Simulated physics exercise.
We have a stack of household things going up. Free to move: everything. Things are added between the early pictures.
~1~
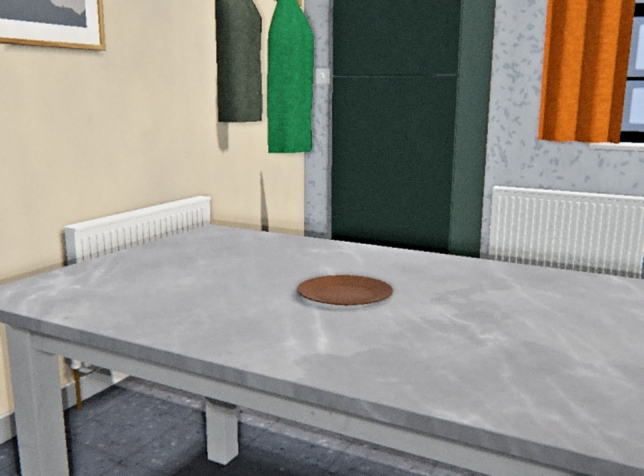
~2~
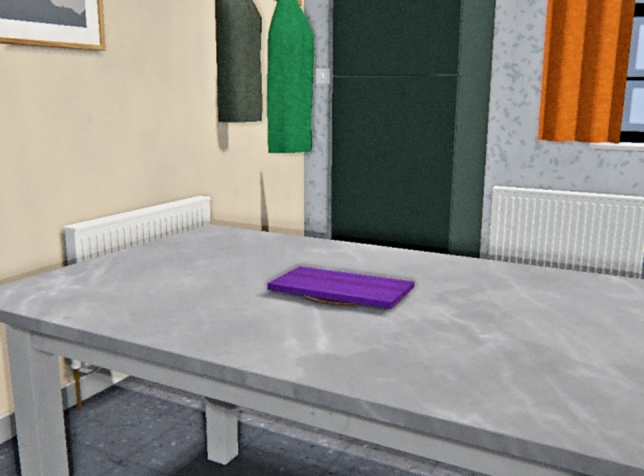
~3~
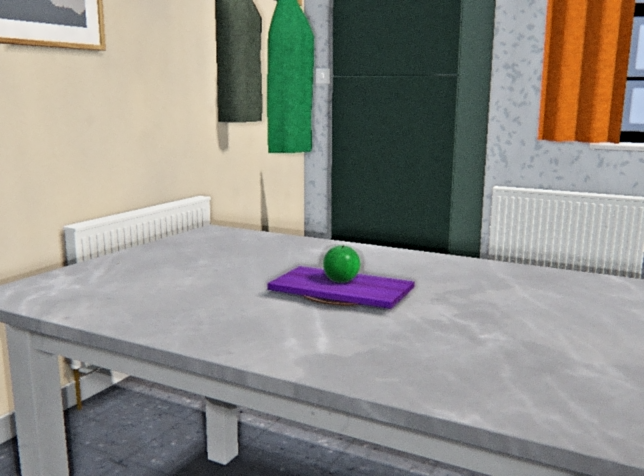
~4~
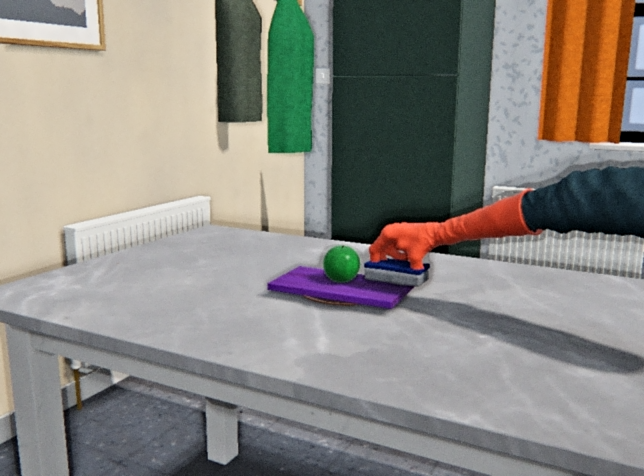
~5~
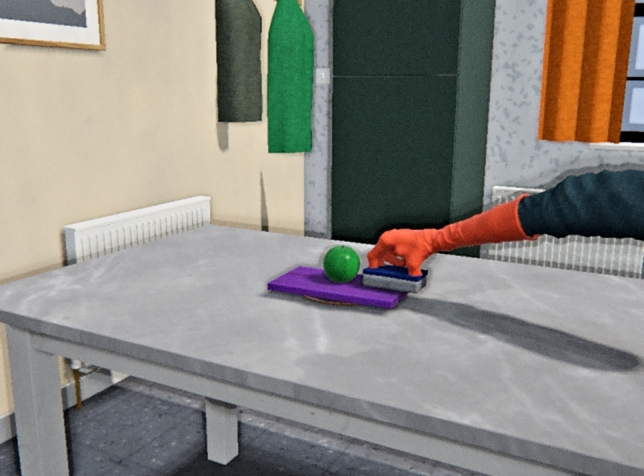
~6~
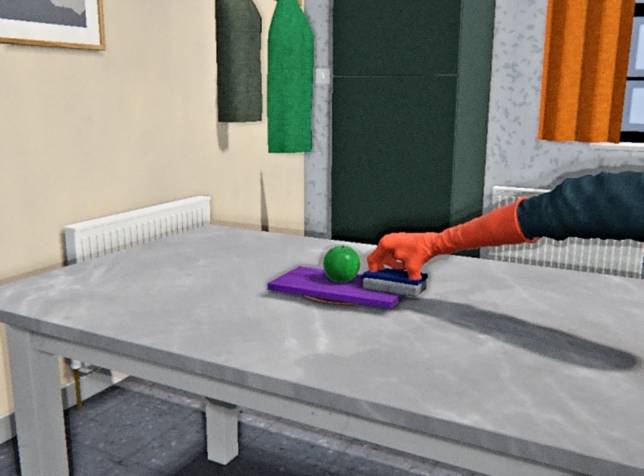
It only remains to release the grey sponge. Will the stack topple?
No, it stays up.
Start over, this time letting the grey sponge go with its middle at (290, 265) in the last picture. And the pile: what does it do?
Outcome: The pile is still standing.
Then, 0.50 s after the last picture, nothing has stirred.
Then, 1.30 s after the last picture, grey sponge resting near (395, 282).
At rest, all 4 in place. Seen from the same camera at the end, grey sponge near (395, 282). The pile holds.
